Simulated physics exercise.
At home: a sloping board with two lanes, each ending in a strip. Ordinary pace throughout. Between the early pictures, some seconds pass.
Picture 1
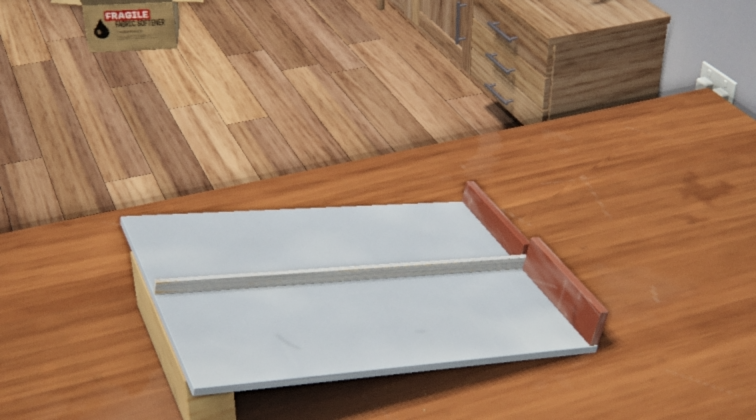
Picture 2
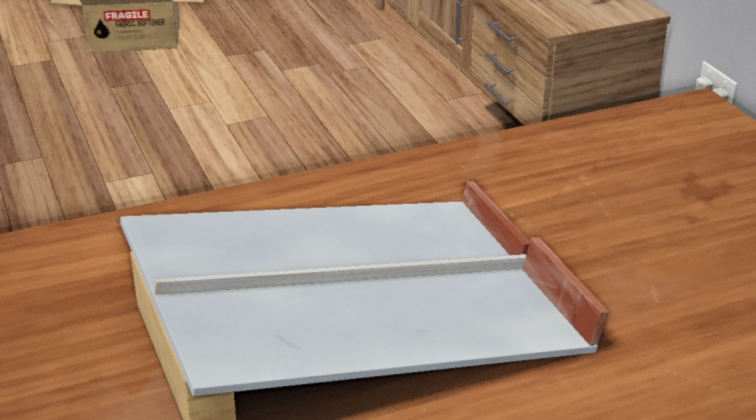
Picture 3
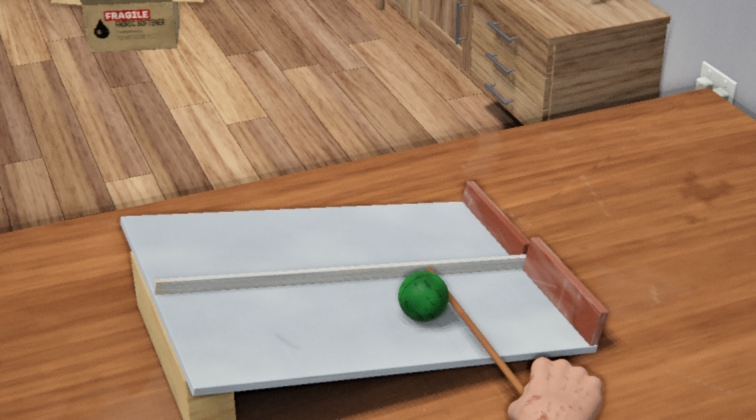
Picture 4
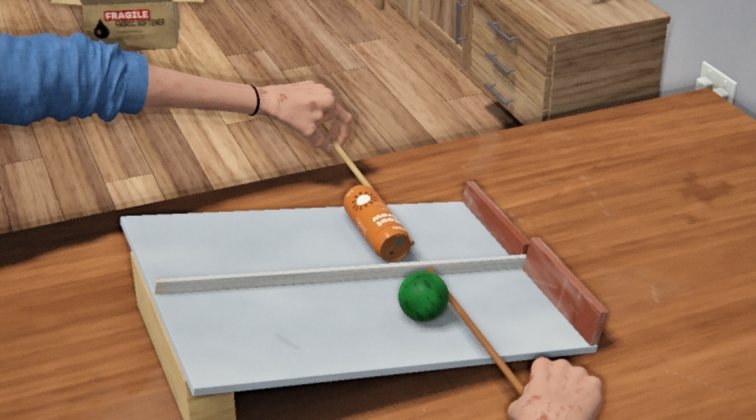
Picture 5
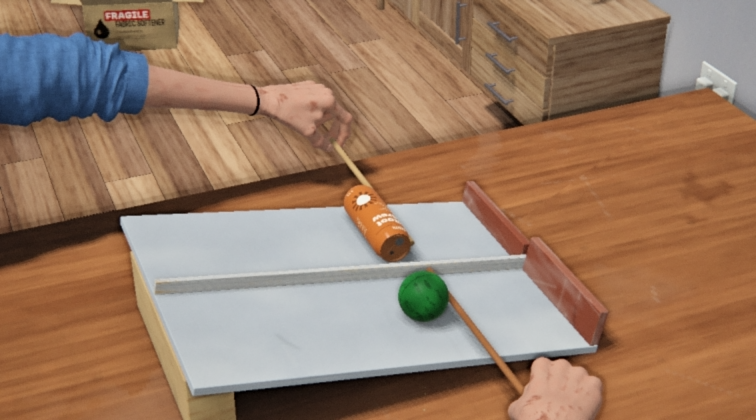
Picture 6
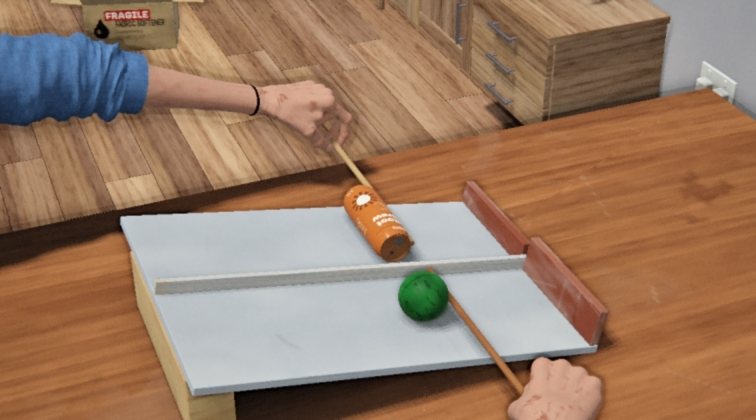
In this clip, a sloping two-lane board sits alone on a wooden table until a hand with a stick holds a green ball on the near lane, then another holds an orange can on the far lane, and both stay still.
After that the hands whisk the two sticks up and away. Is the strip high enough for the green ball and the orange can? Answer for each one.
Once the sticks go, the green ball comes to rest and the orange can comes to rest.
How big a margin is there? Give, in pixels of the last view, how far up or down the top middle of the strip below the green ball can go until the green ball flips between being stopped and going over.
A downward shift of 24 pixels does it.
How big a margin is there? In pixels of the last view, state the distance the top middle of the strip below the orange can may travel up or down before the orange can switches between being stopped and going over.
Down, by 12 pixels.
Then, 0.36 s after the last picture, green ball rolling on the board near (466, 294); orange can rolling on the board near (412, 221).
At rest, the green ball is held by the strip, near (540, 288); the orange can is held by the strip, near (477, 218).
